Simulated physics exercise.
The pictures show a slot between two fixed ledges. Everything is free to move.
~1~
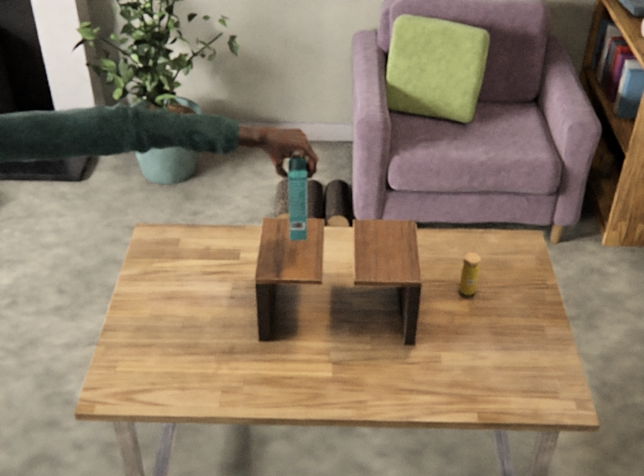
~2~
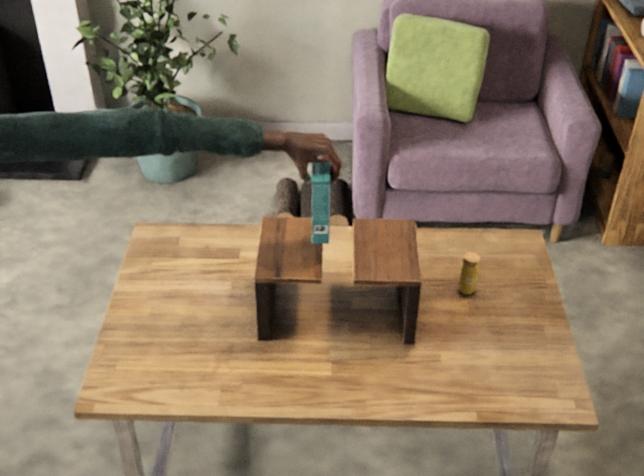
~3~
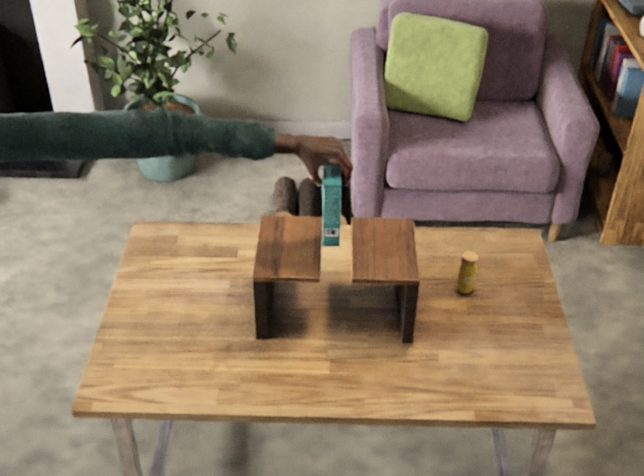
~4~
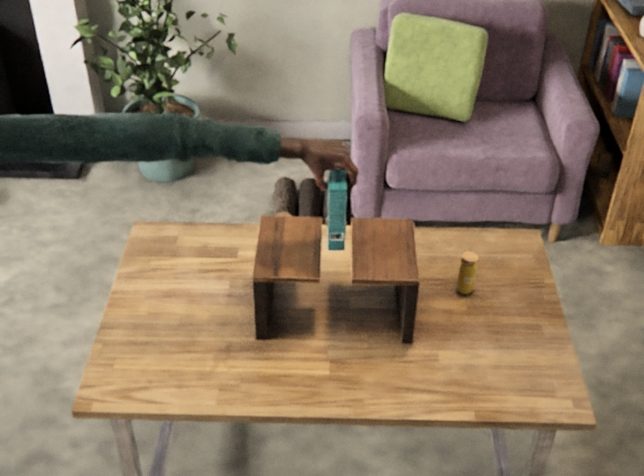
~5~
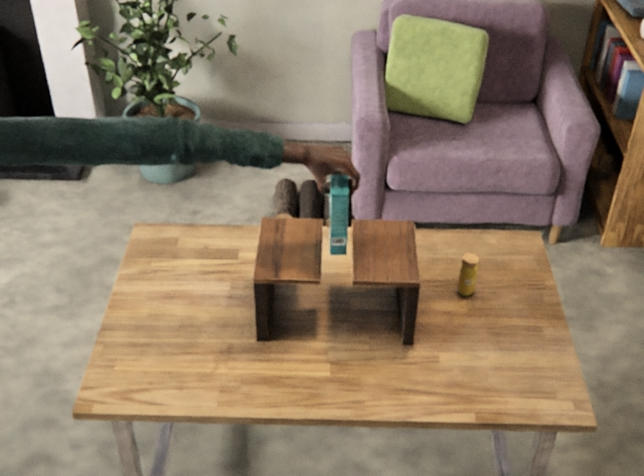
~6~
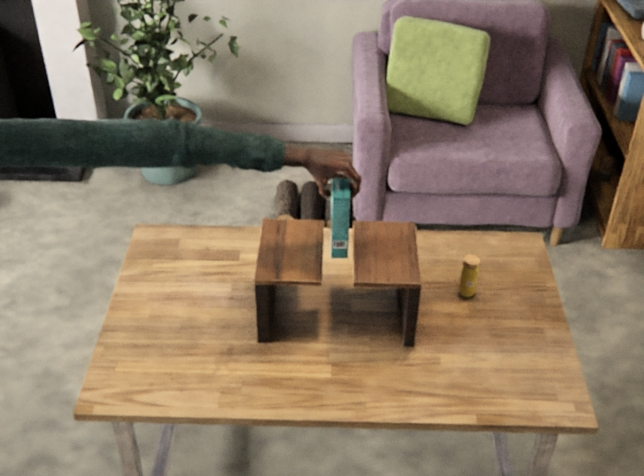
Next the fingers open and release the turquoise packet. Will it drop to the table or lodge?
Here the packet reaches the table.
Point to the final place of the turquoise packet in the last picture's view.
At about (338, 286).
Then, 0.30 s on from there, turquoise packet shifted well along near (338, 279).
Then, 0.40 s on from there, as before.
In the end, moved from the start, turquoise packet; yellow shaker unmoved. At the end, from the last picture's camera, turquoise packet near (338, 286). The packet drops through.
